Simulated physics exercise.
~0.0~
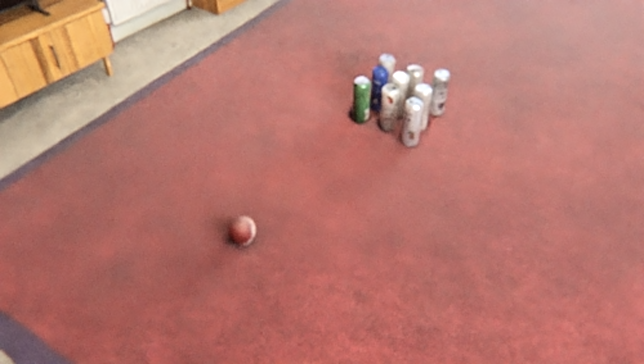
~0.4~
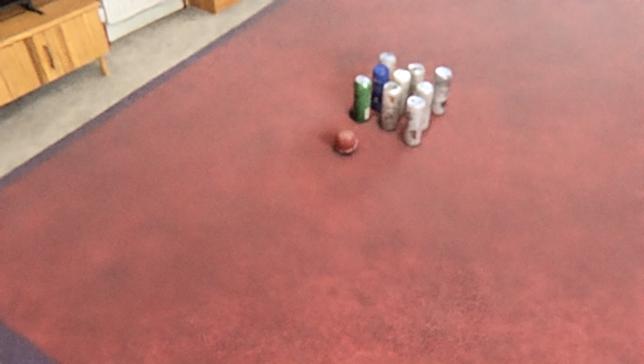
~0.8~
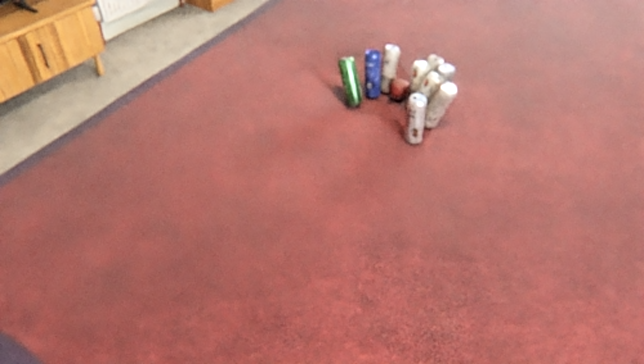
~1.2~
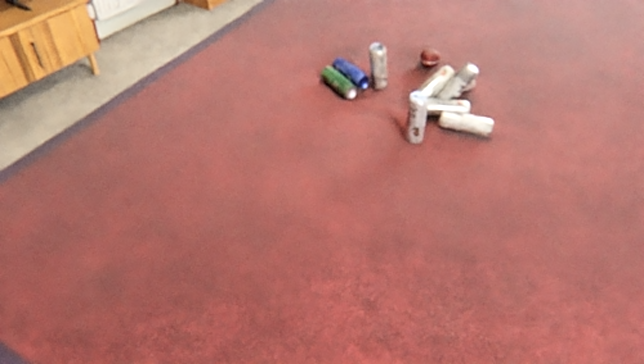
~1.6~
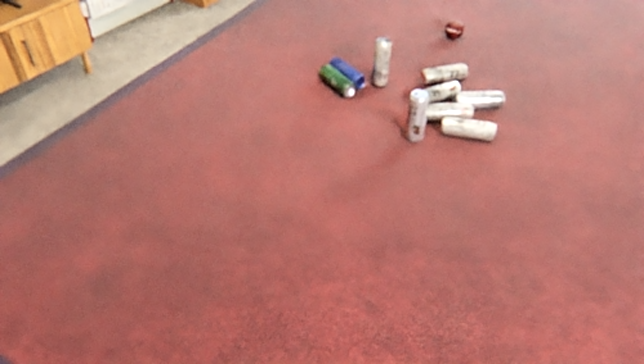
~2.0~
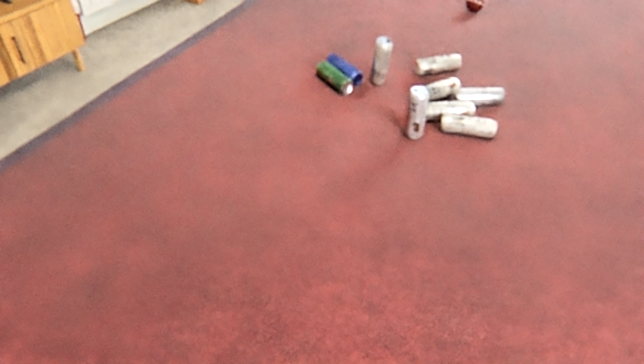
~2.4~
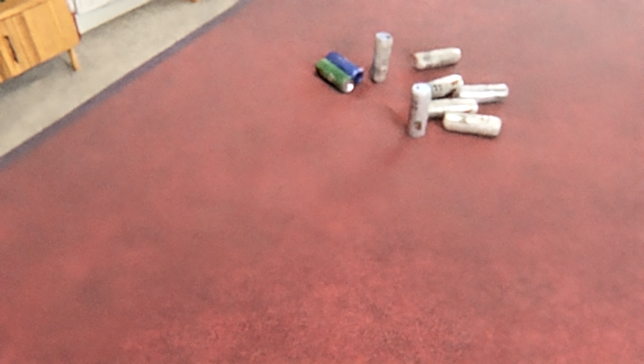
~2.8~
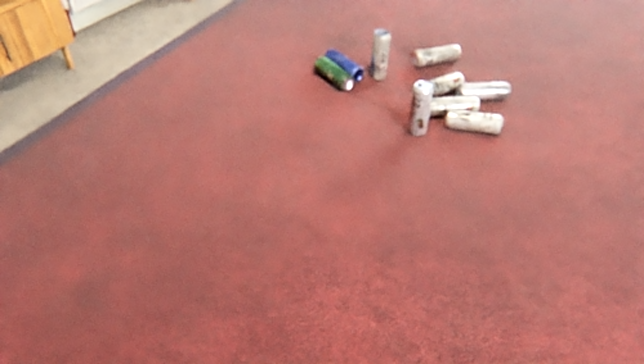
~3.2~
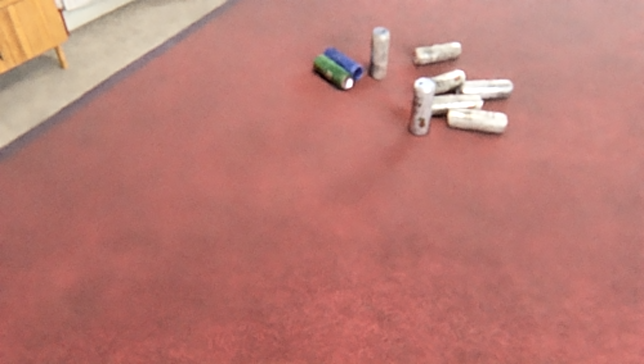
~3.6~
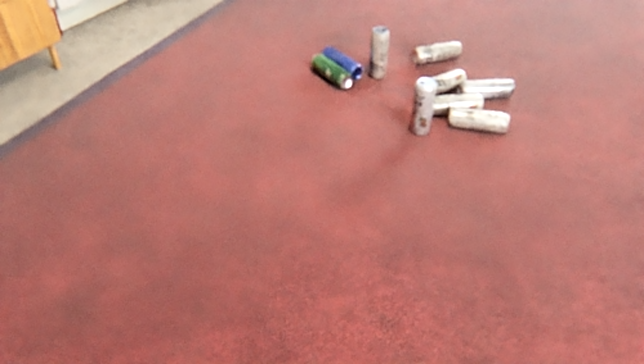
A red ball rolls across a reddish carpet, heading up and to the right toward a cluster of upright tubes, one green, one blue and the rest pale. It runs into the middle of the group, and the green and blue tubes begin to lean while the pale ones are jostled. The ball pushes on through as most of the tubes topple, green and blue falling side by side on the left. It rolls away beyond them and leaves view at the top. Two pale tubes remain standing, with the others lying still around them.
